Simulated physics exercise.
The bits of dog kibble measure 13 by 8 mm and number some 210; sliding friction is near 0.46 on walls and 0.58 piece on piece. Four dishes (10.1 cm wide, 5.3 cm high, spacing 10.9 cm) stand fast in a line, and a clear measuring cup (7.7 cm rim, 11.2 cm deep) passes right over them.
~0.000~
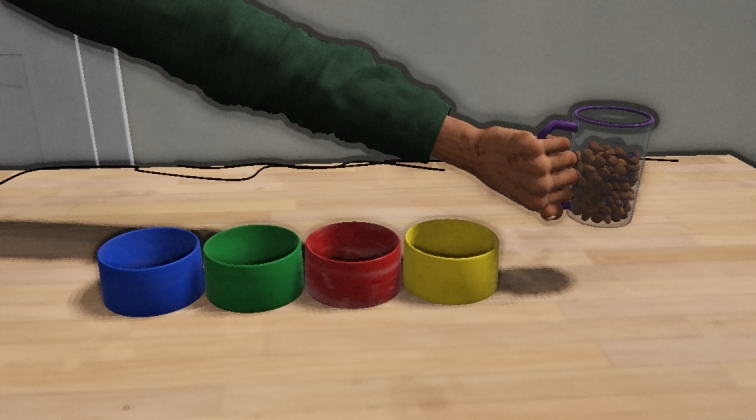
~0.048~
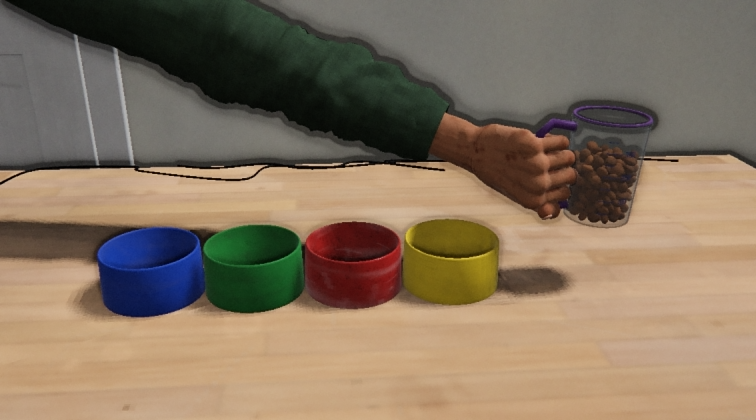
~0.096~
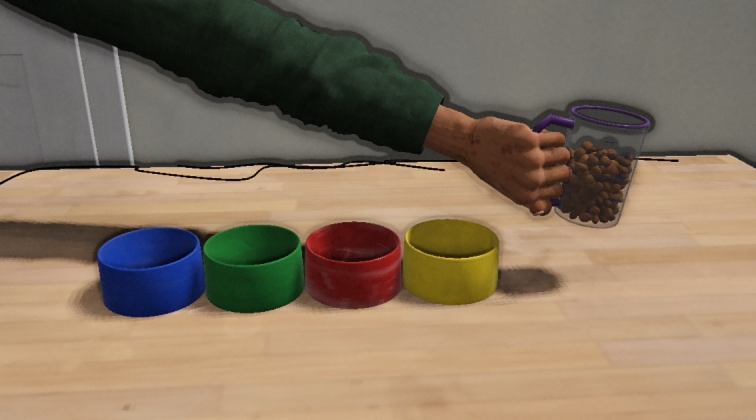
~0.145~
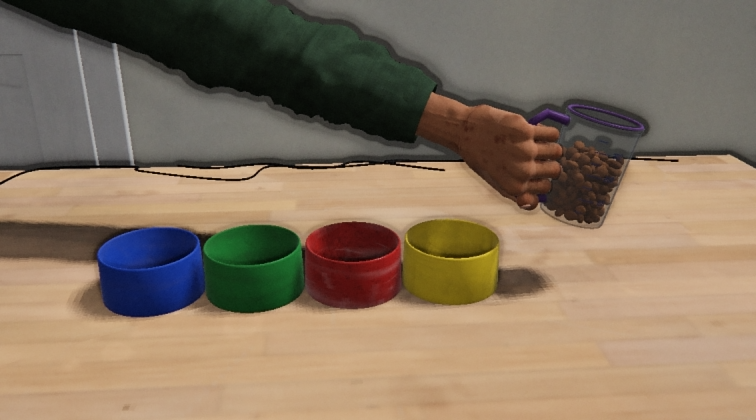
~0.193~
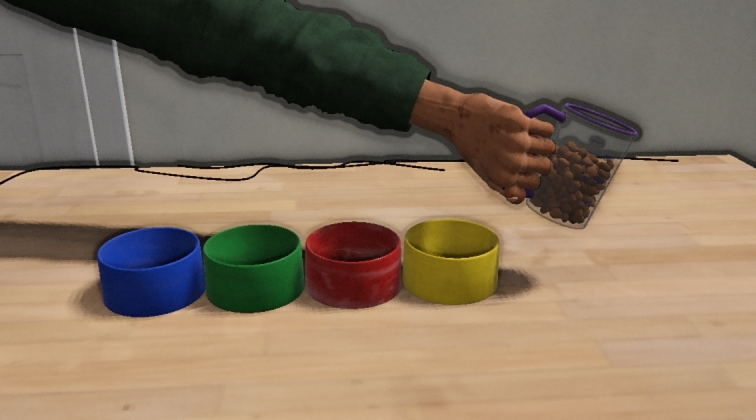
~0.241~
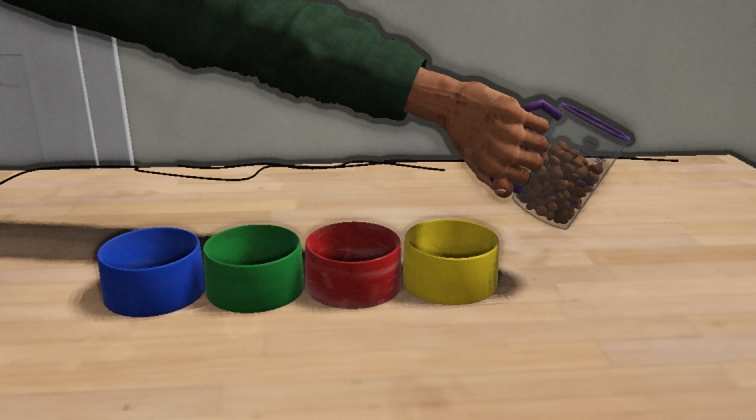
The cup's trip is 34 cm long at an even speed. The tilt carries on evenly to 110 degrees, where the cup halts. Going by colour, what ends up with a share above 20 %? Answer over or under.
Red dish: Over; blue dish: Under; green dish: Under; yellow dish: Over; on the counter: Under.
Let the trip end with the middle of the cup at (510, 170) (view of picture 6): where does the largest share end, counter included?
The winner: Counter.
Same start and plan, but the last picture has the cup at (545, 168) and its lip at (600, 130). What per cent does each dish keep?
Red 90; blue 0; green 0; yellow 0.
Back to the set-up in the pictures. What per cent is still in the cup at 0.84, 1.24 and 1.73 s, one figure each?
In turn: 100, 60, 35.
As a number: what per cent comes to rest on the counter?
Roughly 5 per cent.
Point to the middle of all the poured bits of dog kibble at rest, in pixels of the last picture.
Around (379, 273).
Then, at 0.84 s, tilt 108 degrees; cup holds 100 %.
After 1.24 s, tilt 110 degrees; cup holds 60 %, yellow 35 %.
Then, at 1.73 s, tilt 110 degrees; cup holds 35 %, red 25 %, yellow 35 %.
By 3.6 s all is still; red 50 %, blue 0 %, green 0 %, yellow 35 %, counter 5 %, cup 10 %.
